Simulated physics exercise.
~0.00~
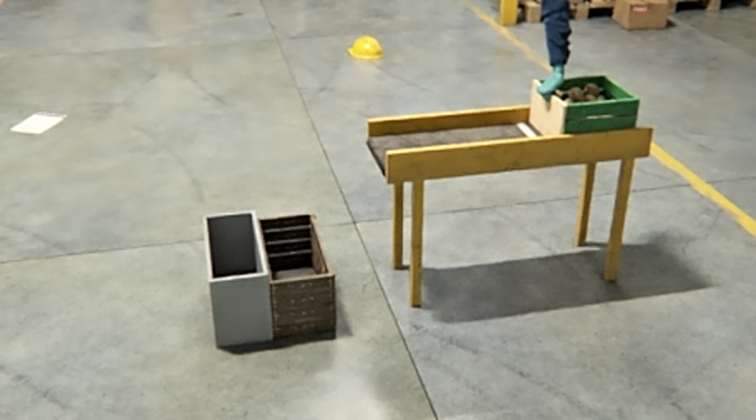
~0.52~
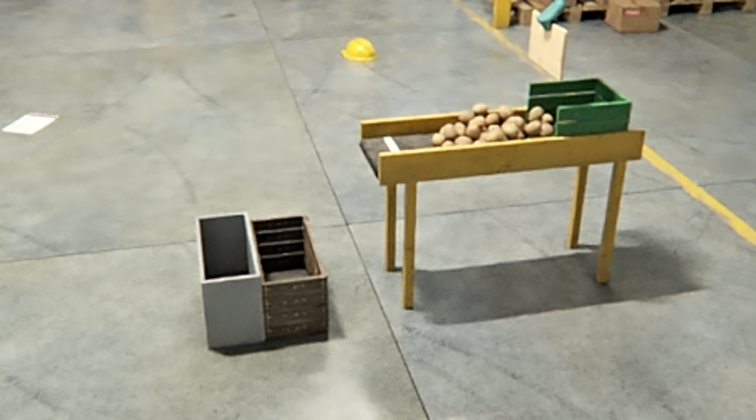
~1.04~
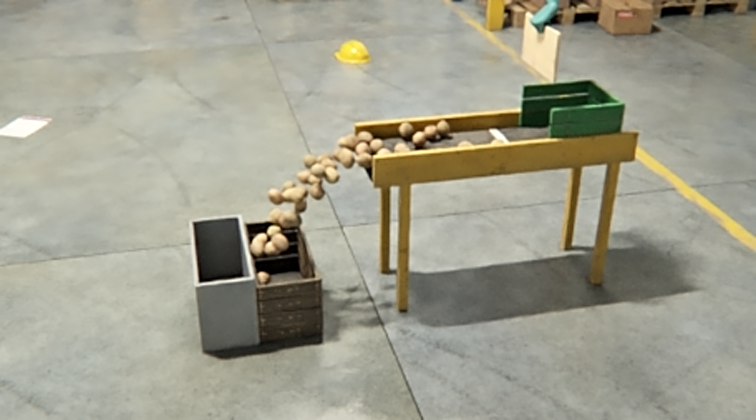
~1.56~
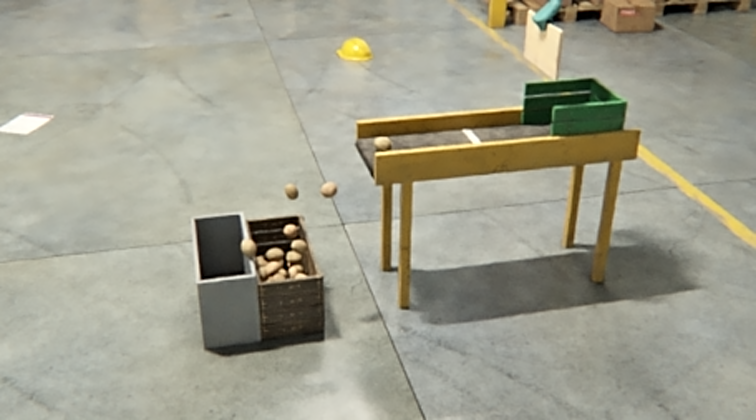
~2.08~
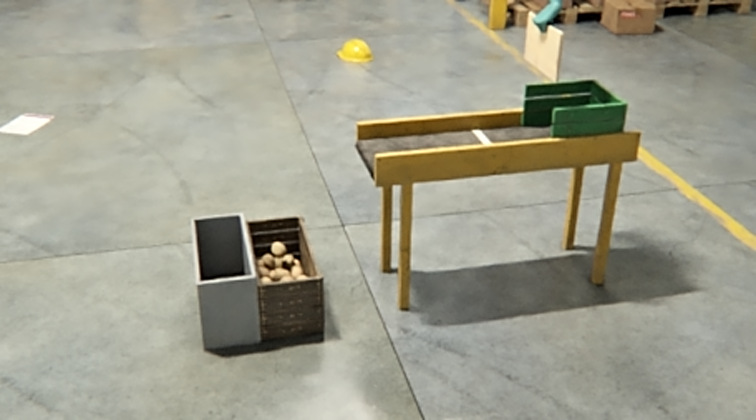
A gloved hand lifts a gate and potatoes ride the belt left, dropping into black tub.
